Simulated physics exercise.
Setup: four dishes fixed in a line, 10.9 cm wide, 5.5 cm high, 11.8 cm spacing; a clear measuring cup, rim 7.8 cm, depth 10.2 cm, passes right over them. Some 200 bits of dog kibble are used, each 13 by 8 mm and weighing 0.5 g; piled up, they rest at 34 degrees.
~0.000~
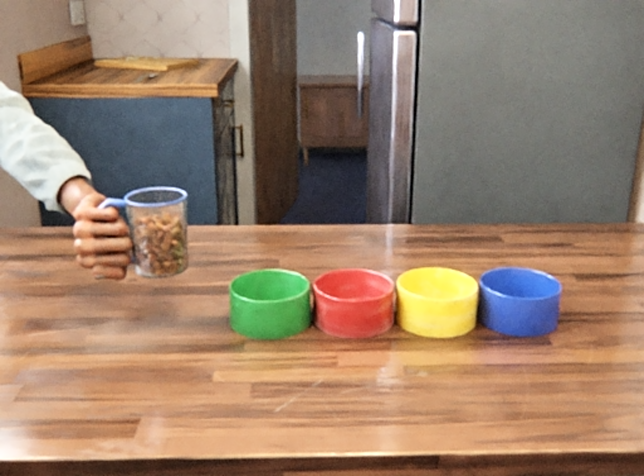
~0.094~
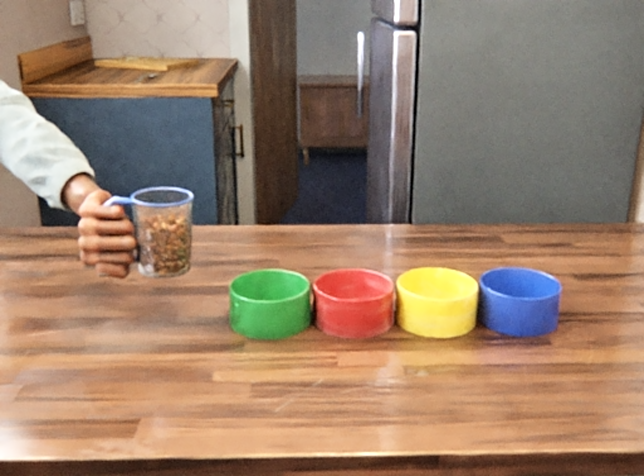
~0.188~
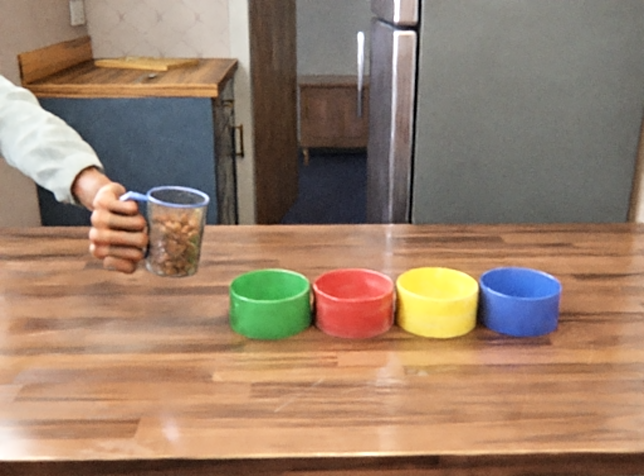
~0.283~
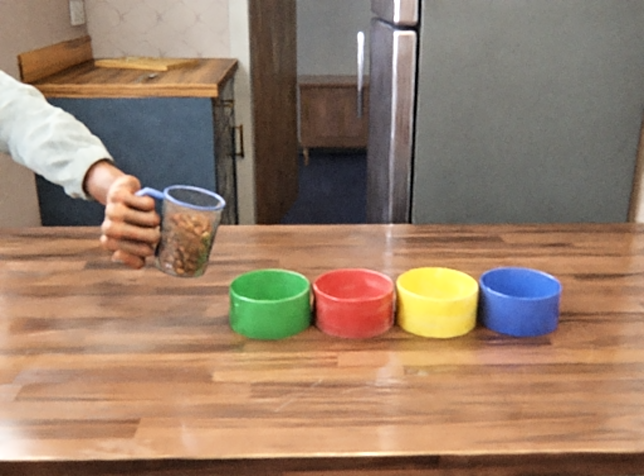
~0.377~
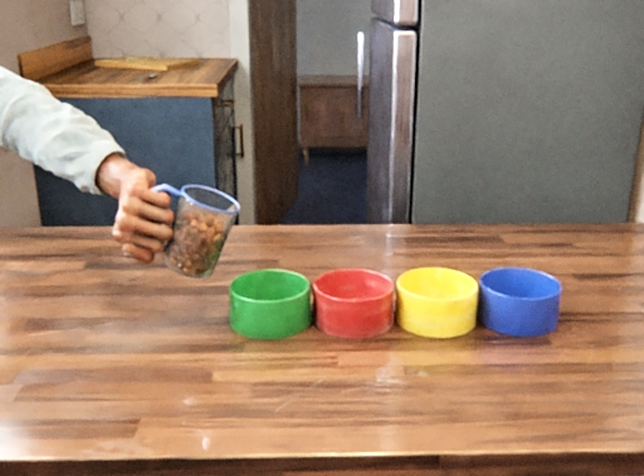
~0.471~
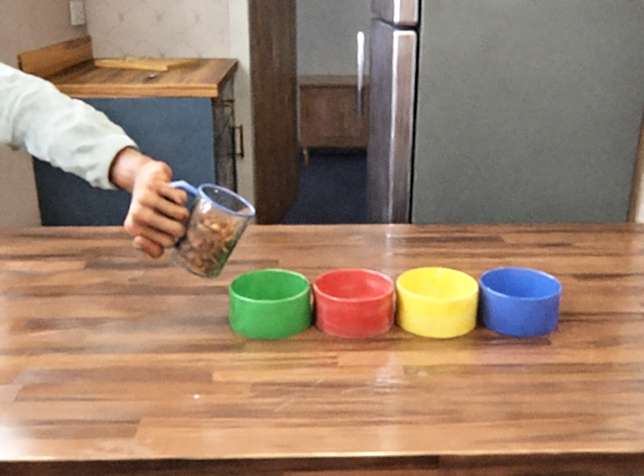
A hand in a pale sleeve holds a clear, blue-rimmed measuring cup of brown kibble at the left, above a wooden counter in a kitchen seen from the front. Four round dishes, green, red, yellow and blue from left to right, sit in a row before a grey fridge. The hand moves the cup steadily rightward, tilting it gradually toward the dishes, while the camera stays still.
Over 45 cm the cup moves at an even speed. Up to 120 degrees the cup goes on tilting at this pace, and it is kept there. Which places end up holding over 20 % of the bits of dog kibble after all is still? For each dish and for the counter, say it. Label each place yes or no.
Red: No. Blue: No. Green: No. Yellow: Yes. Counter: No.
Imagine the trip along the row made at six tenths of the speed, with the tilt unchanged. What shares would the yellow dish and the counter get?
Yellow: 0; counter: 0.
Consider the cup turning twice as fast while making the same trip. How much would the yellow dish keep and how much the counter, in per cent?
Yellow 0; counter 10.
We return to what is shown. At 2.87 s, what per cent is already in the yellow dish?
About 90 percent up to now.
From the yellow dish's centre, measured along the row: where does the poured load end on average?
Some 2 cm to the right.
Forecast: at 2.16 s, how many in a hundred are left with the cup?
Roughly 15 in a hundred.
Then, at 1.48 s, tilt 95 degrees; cup holds 100 %.
After 2.16 s, tilt 120 degrees; cup holds 15 %, yellow 80 %.
After 2.87 s, tilt 120 degrees; cup holds 0 %, blue 5 %, yellow 90 %.
At rest (3.2 s), red 0 %, blue 5 %, green 0 %, yellow 90 %, counter 10 %.
